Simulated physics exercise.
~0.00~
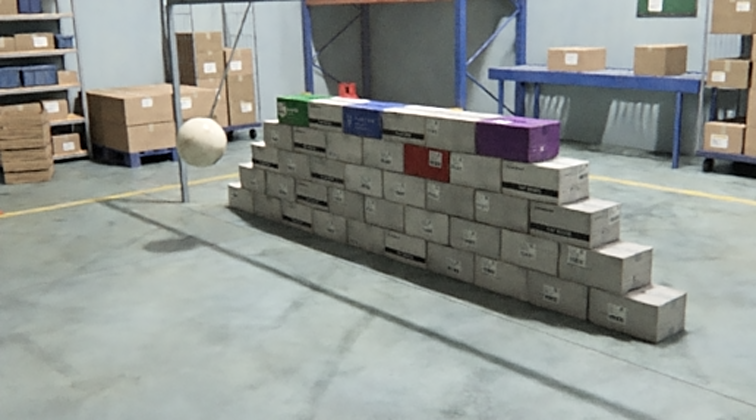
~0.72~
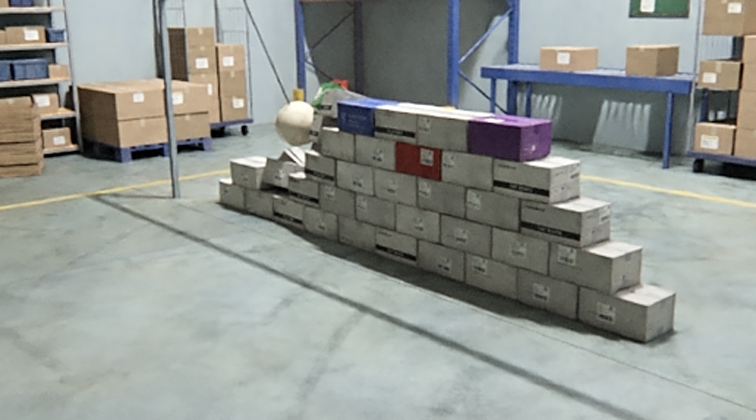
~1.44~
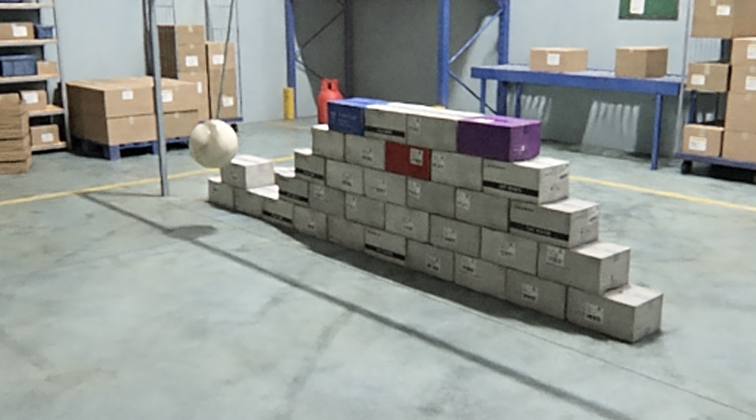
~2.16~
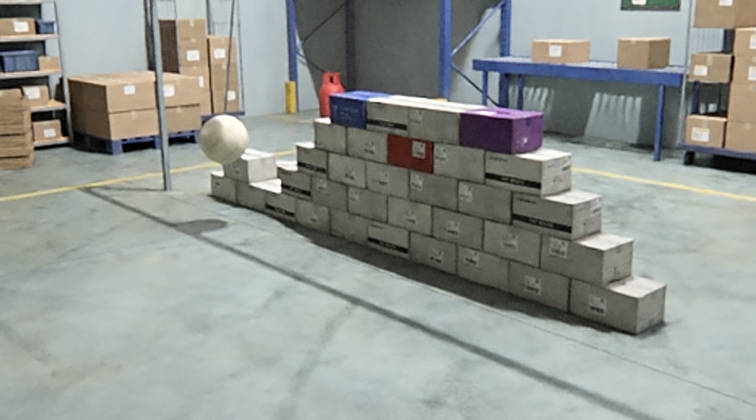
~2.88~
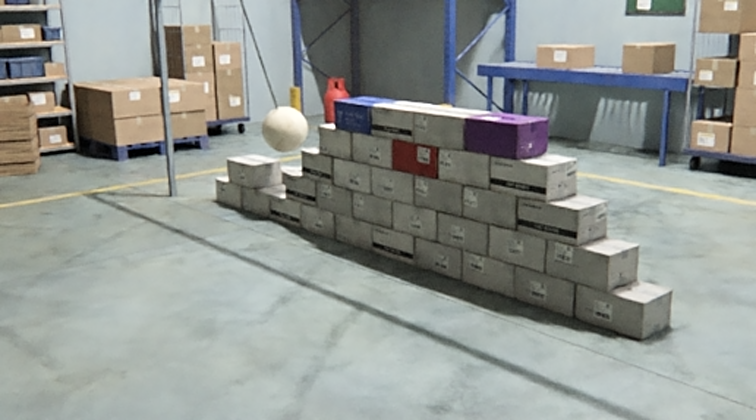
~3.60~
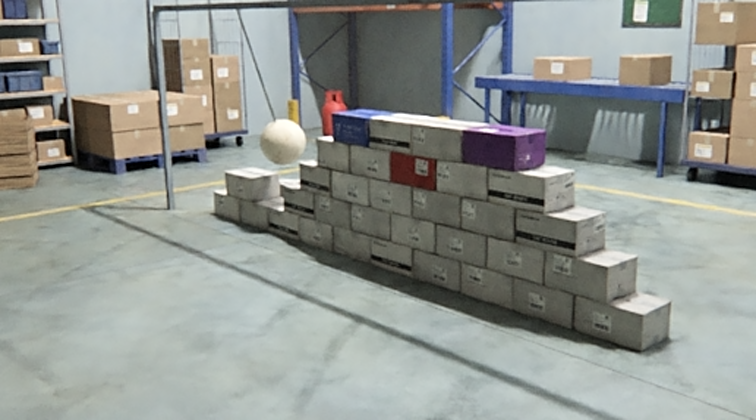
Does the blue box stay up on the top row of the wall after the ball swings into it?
Yes, the blue box keeps its place on the top row. The green box beside it and some grey ones at the left are knocked away.
